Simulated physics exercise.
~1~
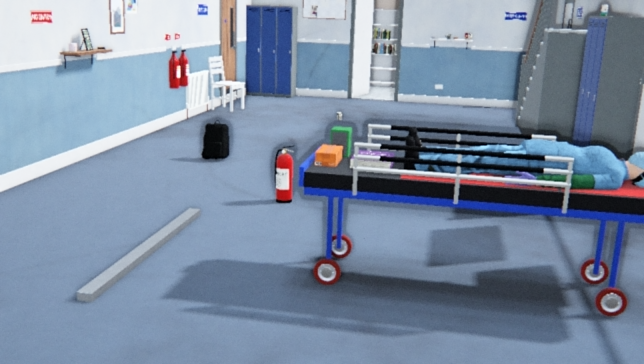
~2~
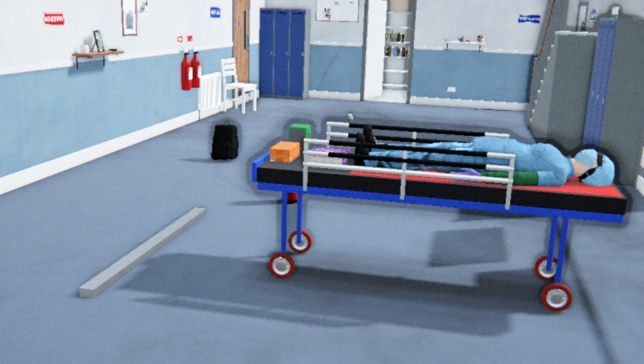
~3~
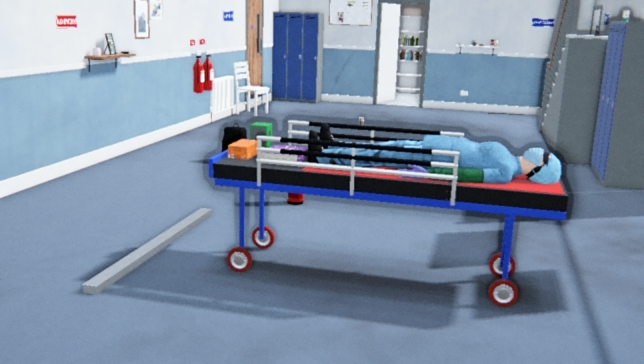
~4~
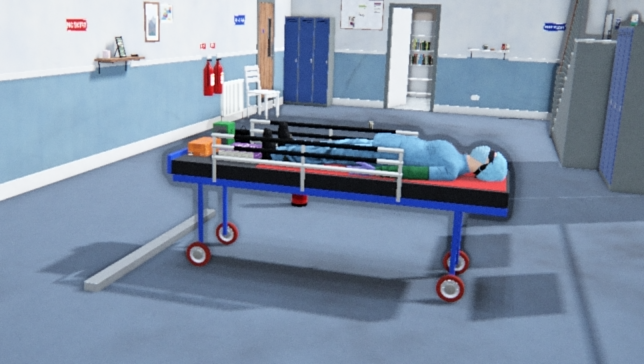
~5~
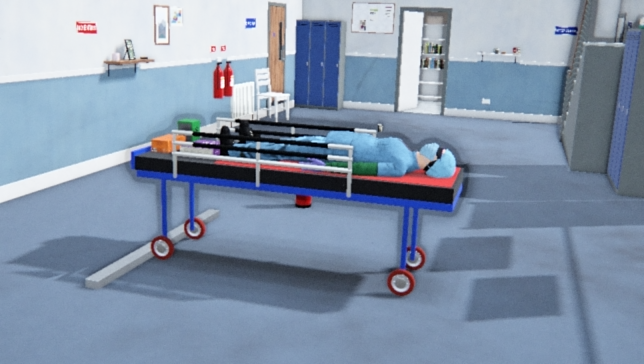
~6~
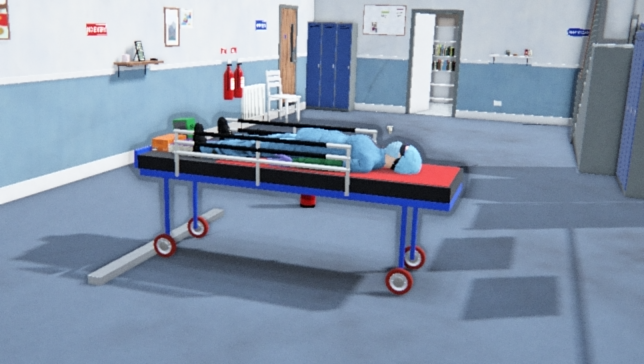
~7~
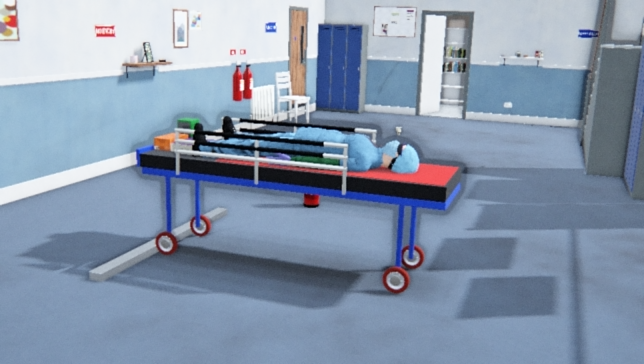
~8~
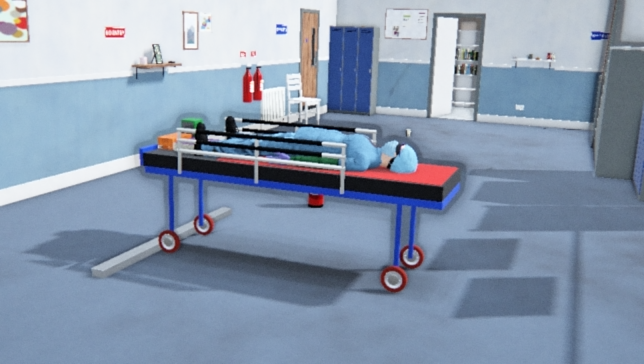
A person in blue lies on a trolley that rolls left and stops, everything aboard.
